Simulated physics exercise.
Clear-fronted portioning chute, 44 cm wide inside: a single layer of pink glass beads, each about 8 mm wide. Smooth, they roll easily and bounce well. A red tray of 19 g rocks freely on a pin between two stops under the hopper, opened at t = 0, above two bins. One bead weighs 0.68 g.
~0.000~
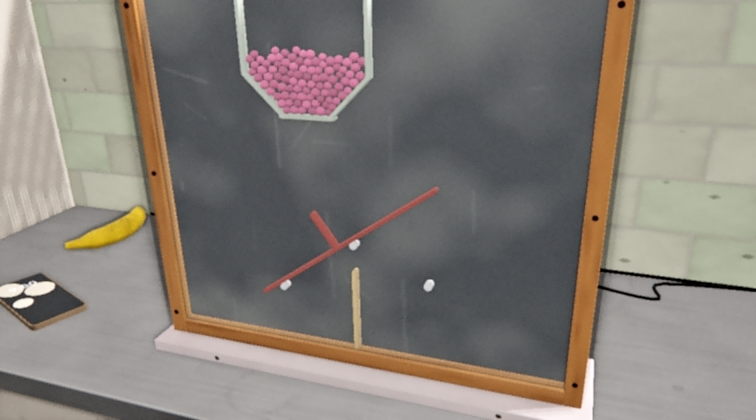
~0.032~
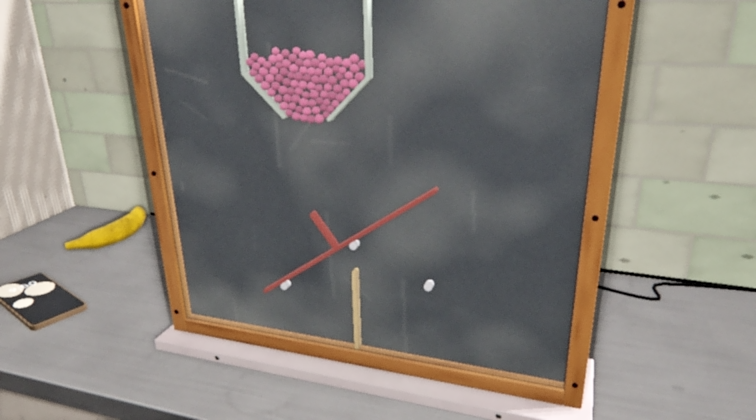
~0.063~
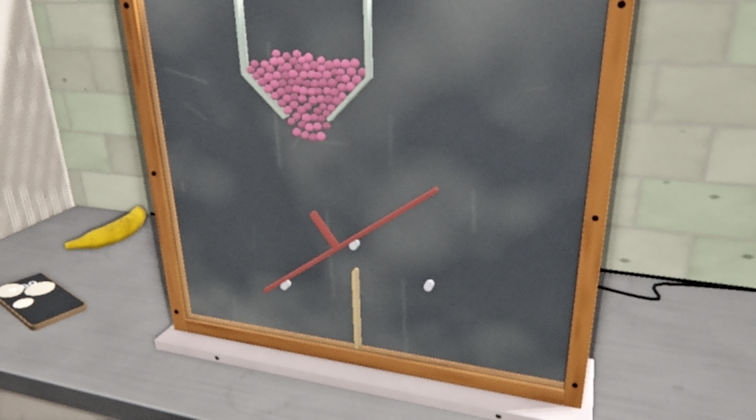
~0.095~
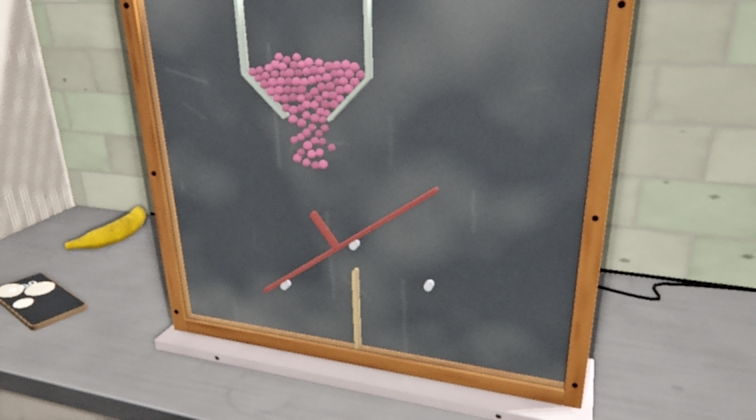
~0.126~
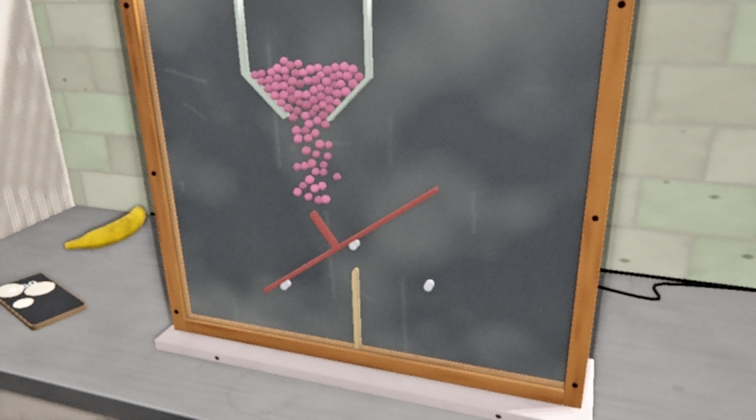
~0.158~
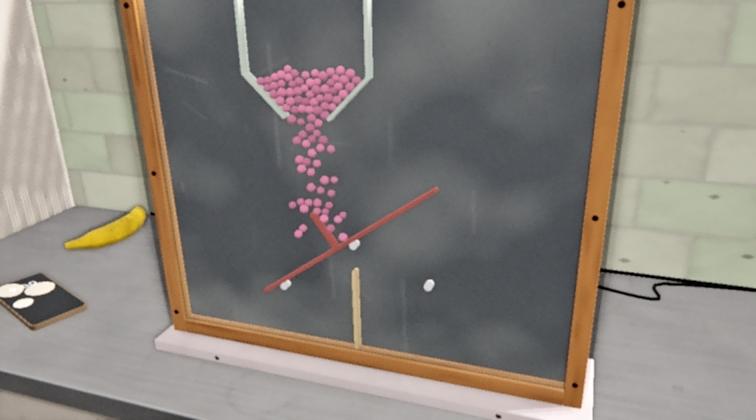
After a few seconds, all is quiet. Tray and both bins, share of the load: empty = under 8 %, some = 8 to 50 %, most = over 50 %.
Left bin = most; right bin = empty; tray = some.
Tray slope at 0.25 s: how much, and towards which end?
It's sloping around 35° down towards the left end.
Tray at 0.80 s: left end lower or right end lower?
It dips on the left end.
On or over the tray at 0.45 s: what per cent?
About 70 percent.
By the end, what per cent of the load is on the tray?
Some 45 per cent.
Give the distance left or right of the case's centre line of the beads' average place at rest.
Roughly 8 centimetres to the left of the centre.
After 0.25 s 65 % have left the hopper; tray left end down 36°; on or over it 60 %, past it to the left 5 %, to the right 0 %.
After 0.45 s 100 % have left the hopper; tray left end down 36°; on or over it 70 %, past it to the left 30 %, to the right 0 %.
Settled by 1.7 s, left bin 55 %, right bin 0 %, tray 45 %; tray left end down 36°.
